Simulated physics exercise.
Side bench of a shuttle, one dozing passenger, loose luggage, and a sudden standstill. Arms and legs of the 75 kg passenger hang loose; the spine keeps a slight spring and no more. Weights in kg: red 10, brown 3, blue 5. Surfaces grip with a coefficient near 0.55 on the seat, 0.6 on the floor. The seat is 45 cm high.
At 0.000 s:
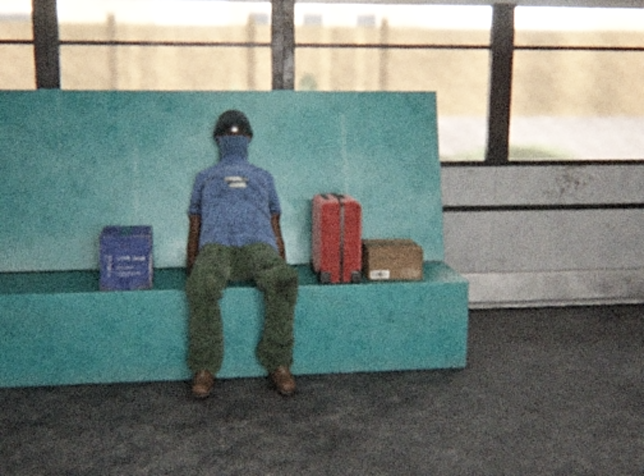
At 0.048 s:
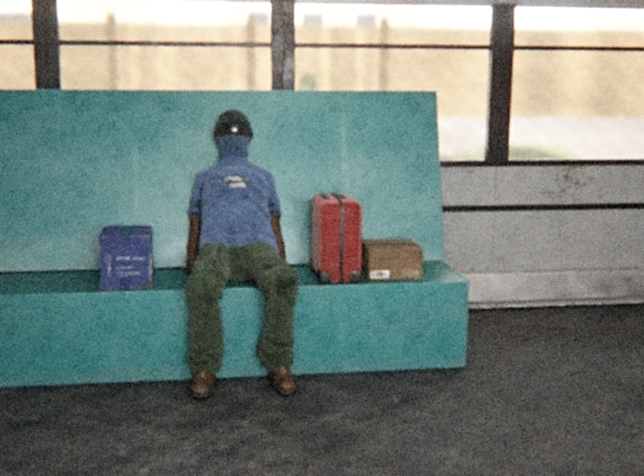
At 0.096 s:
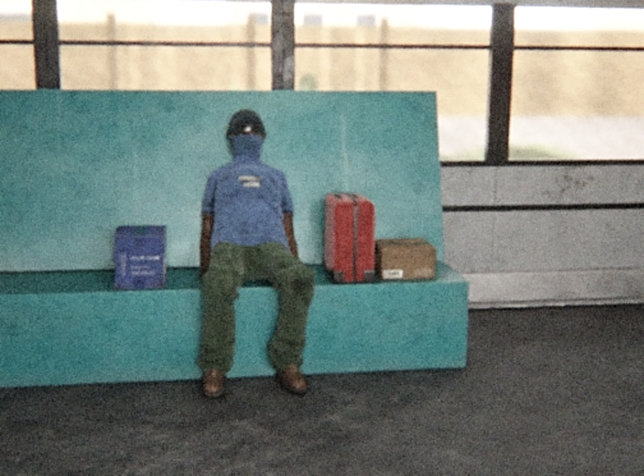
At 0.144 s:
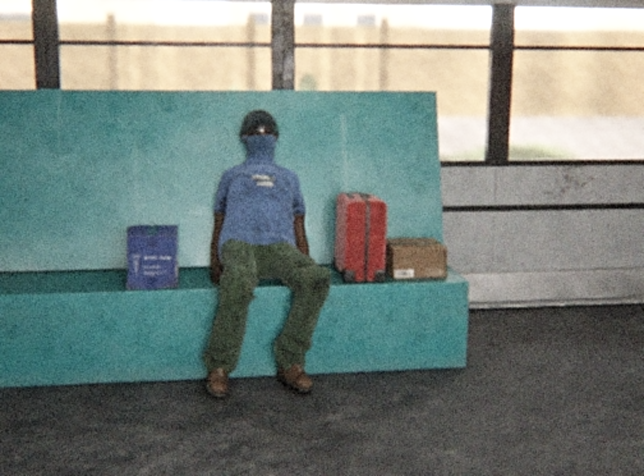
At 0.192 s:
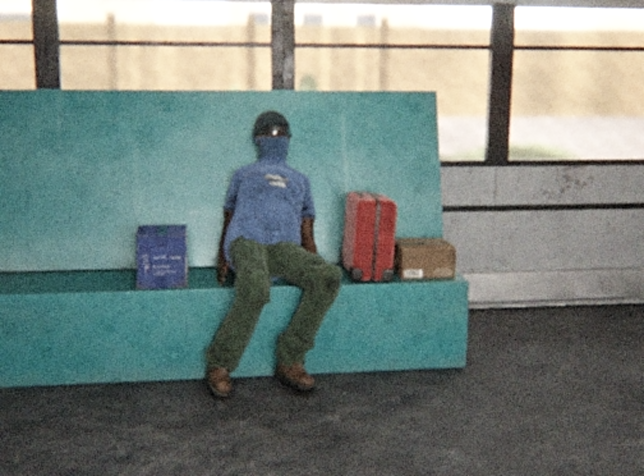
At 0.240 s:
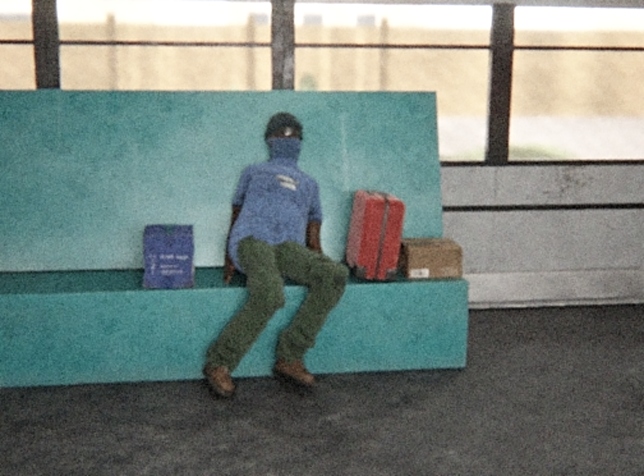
Inside a shuttle, a long teal side bench stands below bright windows, seen from the front by a still camera. A dozing passenger in a dark cap, blue shirt and green trousers sits between a blue box on the left and a red suitcase and brown carton on the right. After a brief stillness, everything loose slides a short way right, the passenger's torso shifting and leaning as the shoes barely move.
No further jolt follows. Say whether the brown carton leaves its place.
Here the brown carton remains aboard.
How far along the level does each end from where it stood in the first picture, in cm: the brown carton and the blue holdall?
About: Brown carton 25, blue holdall 25.
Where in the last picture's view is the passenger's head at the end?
Near (386, 212).
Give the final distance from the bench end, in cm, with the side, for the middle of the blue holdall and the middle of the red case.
Blue holdall 140 short, red case 30 short.
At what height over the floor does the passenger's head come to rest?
Roughly 75 cm.
After 0.40 s the brown carton is 13 cm short of the bench end, tilted 0°, near (435, 258) in the last picture's view; the passenger's hips 60 cm above the ground.
After 0.65 s the brown carton is 13 cm short of the bench end, tilted 0°, near (435, 258) in the last picture's view.
After 1.05 s the brown carton is 9 cm short of the bench end, tilted 0°, near (443, 258) in the last picture's view.
Final state at 1.5 s, red case stays on; brown carton stays on; blue holdall stays on; passenger's hips keep to the seat.
